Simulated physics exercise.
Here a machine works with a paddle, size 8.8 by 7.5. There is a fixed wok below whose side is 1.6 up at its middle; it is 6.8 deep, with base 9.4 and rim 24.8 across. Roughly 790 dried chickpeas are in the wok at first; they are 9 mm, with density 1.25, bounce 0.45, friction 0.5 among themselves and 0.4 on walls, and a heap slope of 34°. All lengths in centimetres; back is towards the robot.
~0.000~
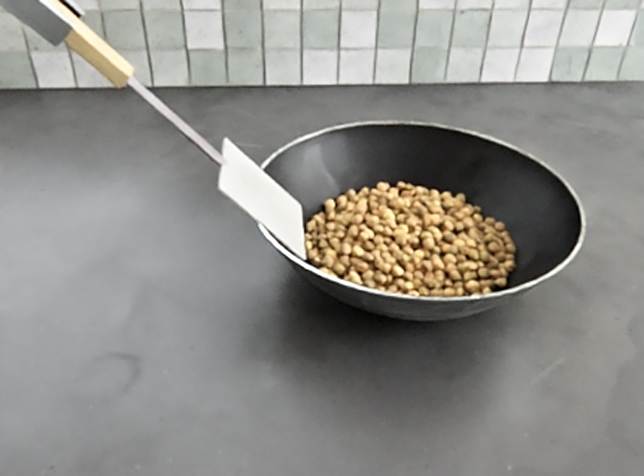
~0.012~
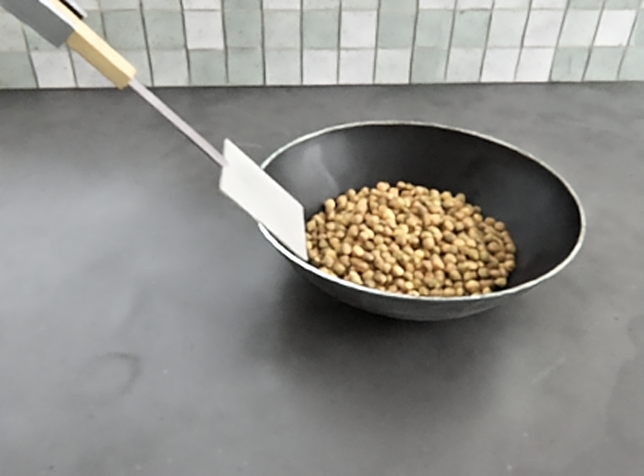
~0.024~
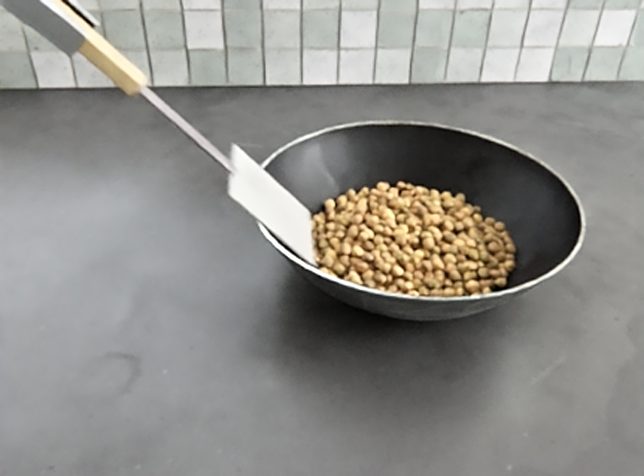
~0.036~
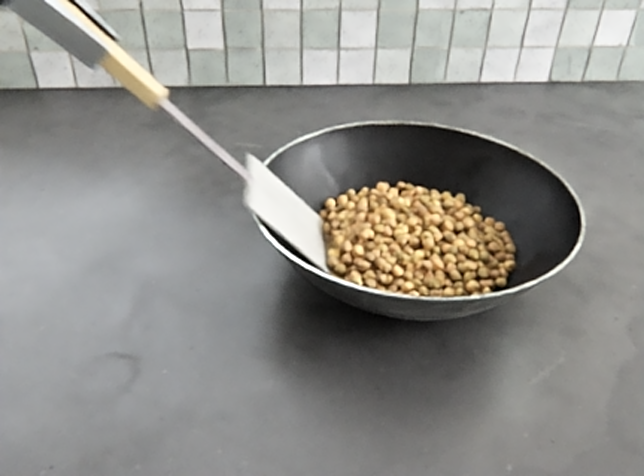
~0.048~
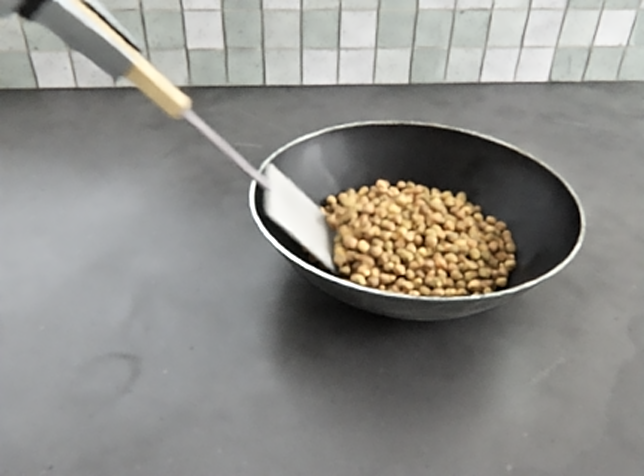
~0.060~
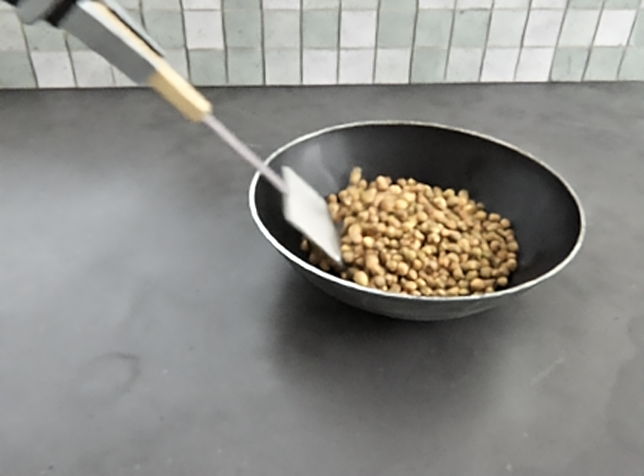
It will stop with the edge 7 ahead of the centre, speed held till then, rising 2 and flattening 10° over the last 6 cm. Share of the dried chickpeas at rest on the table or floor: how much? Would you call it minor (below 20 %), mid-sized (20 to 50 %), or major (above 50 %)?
I would call it mid-sized.
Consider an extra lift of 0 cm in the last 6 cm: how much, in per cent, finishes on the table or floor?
Result: Approx. 15 %.
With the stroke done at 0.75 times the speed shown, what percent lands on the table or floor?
15 %.
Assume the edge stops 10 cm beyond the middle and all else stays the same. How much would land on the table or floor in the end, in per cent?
About 40 %.
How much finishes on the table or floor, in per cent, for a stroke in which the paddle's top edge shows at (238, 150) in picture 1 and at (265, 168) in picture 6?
Roughly 0 percent ends up there.
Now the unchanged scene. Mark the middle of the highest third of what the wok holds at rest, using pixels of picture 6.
You'll find it at about (496, 224).
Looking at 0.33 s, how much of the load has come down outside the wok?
5 per cent.
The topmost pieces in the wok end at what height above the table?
Peak at rest, approximately 6.0 centimetres.
After 0.09 s, sloping 48°, highest piece 10 above the table; 793 in the wok.
After 0.12 s, sloping 45°, highest piece 13 above the table; 792 in the wok, 1 on the blade or in flight.
After 0.33 s, sloping 38°, highest piece 14 above the table; 589 in the wok, 40 on the table or floor, 164 on the blade or in flight.
After 1.38 s, sloping 38°, highest piece 6 above the table; 589 in the wok, 204 on the table or floor.
In the end, 589 in the wok, 204 on the table or floor. That is 26 % on the table or floor.
